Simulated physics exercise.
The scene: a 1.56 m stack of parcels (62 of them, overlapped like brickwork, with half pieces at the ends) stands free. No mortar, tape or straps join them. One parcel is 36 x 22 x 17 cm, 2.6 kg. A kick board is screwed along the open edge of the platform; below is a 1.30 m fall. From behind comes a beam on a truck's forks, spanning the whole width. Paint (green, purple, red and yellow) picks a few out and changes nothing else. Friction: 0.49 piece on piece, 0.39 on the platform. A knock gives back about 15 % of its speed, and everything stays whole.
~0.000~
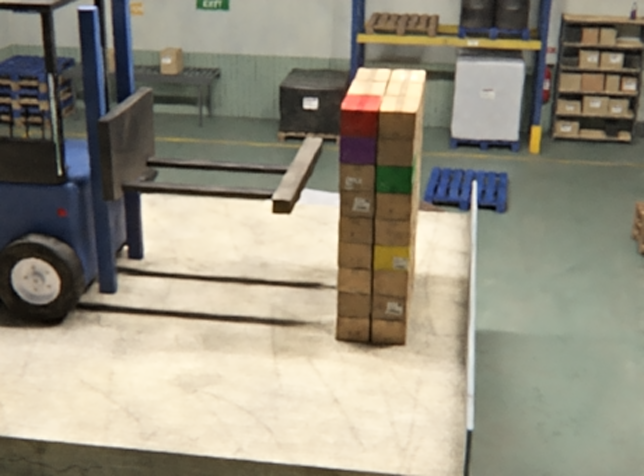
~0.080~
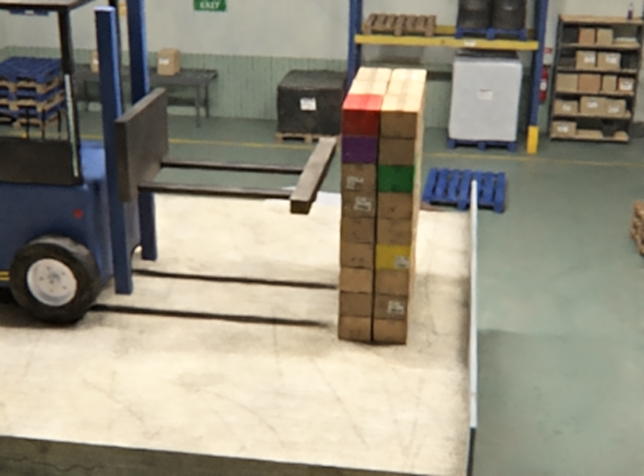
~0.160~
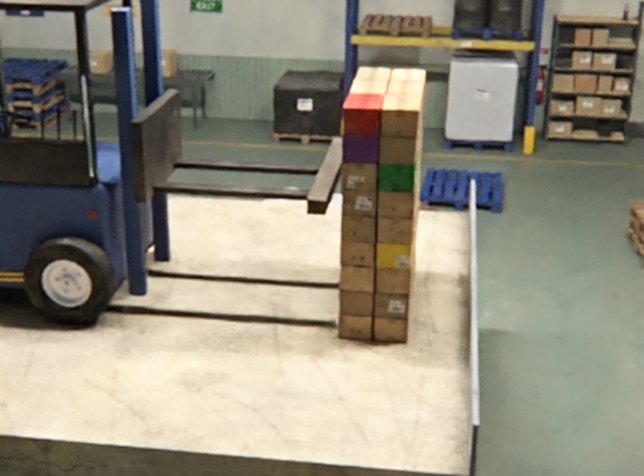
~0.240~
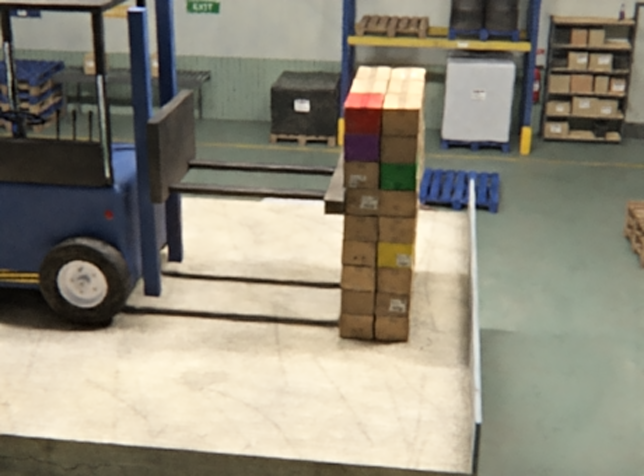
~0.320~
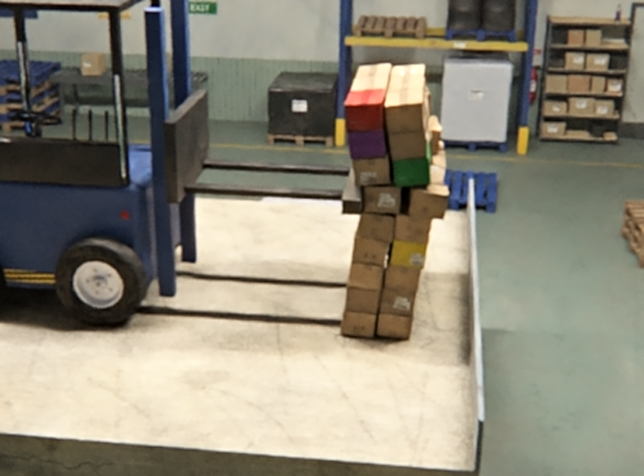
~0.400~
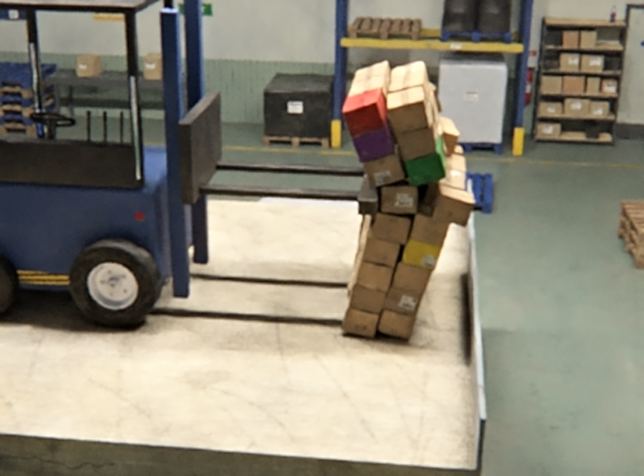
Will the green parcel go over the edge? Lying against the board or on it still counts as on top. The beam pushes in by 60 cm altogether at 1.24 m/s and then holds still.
In the end the green parcel drops off.
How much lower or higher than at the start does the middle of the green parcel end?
It ends some 235 cm lower.
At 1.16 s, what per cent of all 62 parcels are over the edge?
By then 30 per cent.
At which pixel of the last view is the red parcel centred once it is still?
Around (173, 404).
After 0.54 s, none of the 62 parcels over the edge, 61 disturbed; green parcel 29° from how it stood; purple parcel 45° from how it stood.
After 0.76 s, none of the 62 parcels over the edge, 56 disturbed; green parcel 33° from how it stood, 28 cm lower; red parcel on its side.
After 1.16 s, 18 of the 62 parcels over the edge; green parcel on its side; purple parcel on its side.
After 1.60 s, 28 of the 62 parcels over the edge; green parcel 60° from how it stood, 2.17 m lower; yellow parcel on its side.
In the end (2.5 s), 28 of the 62 parcels over the edge; green parcel 2.34 m lower; red parcel on its side; purple parcel on its side. From the last view, middles, red parcel near (173, 404).
